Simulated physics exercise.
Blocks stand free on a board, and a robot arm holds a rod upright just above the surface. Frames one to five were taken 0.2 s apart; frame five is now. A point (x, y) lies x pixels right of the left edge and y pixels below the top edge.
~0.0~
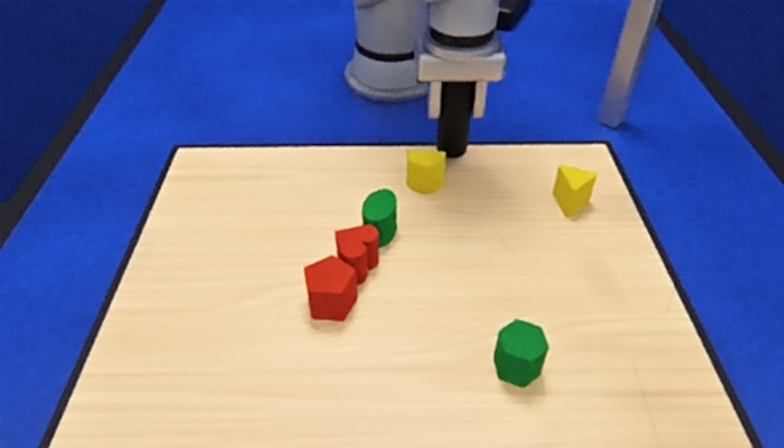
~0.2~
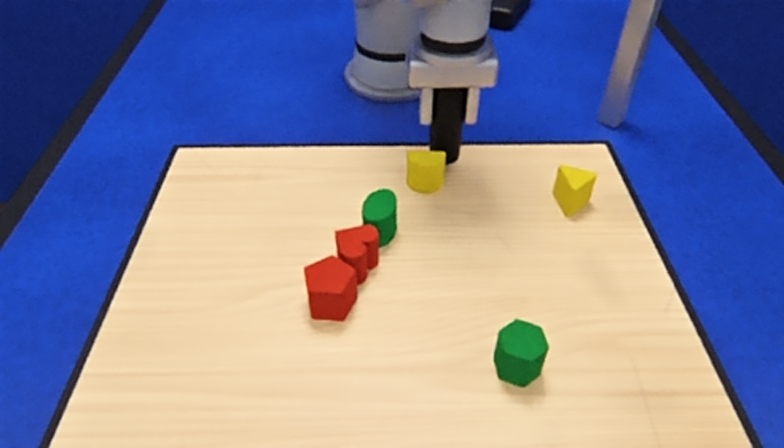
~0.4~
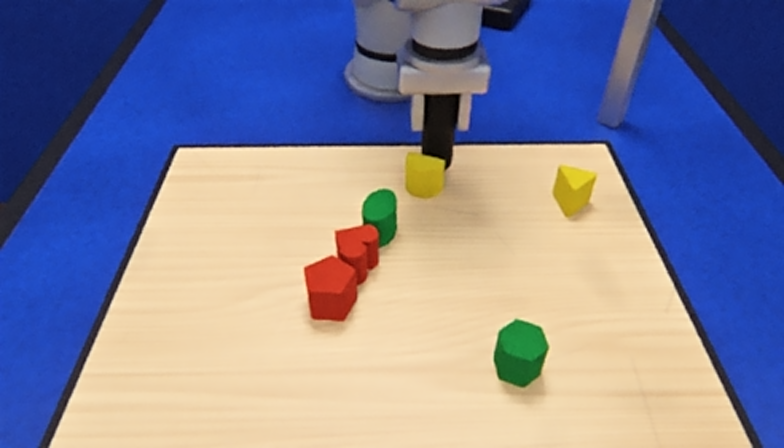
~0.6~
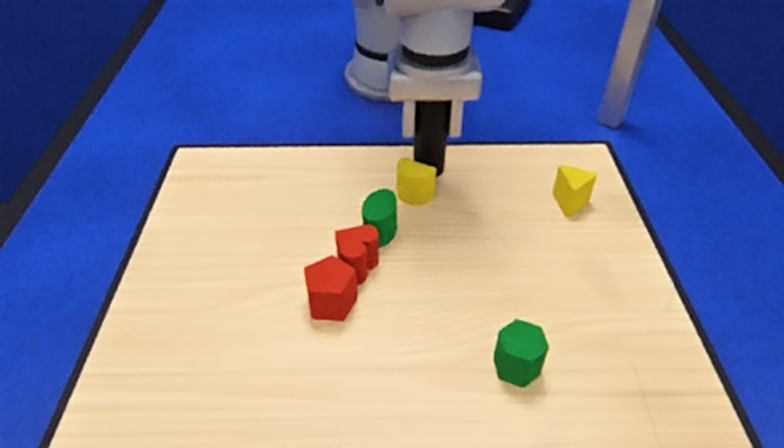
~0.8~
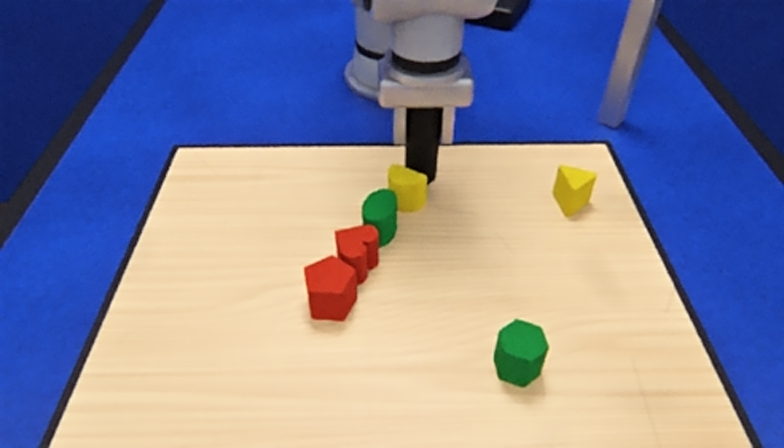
A robot arm's black rod moved slightly left and toward the viewer, nudging a yellow block a short way across the board toward a green one, while the red blocks and the others stayed still.
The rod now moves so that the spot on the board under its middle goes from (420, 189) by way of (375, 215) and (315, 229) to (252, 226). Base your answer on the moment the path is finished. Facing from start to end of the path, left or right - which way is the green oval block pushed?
My prediction: Leftwards.
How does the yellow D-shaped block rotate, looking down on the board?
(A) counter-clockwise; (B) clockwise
That would be B.
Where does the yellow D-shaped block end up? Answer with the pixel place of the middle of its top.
I predict (215, 199).
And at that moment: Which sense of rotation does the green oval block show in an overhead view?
The green oval block rotates counterclockwise.
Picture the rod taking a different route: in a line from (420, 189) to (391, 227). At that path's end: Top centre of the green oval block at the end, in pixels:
The middle of its top is at (353, 217).
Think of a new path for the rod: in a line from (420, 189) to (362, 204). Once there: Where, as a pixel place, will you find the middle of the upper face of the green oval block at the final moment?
I'd place it at (357, 215), taking the centre of its top.
What follows on the original path. One third of the way, rod (374, 204); red heart (357, 244), turned 20° clockwise; green oval block (350, 218), turned 90° anticlockwise; yellow D-shaped block (345, 194), turned 35° clockwise.
Two thirds of the way, rod (312, 217); red heart (357, 246), turned 15° clockwise; green oval block (331, 224); yellow D-shaped block (280, 200), turned 60° clockwise.
At the end, rod (249, 214); red heart (357, 246), turned 15° clockwise; green oval block (331, 224), turned 150° anticlockwise; yellow D-shaped block (215, 199), turned 45° clockwise.
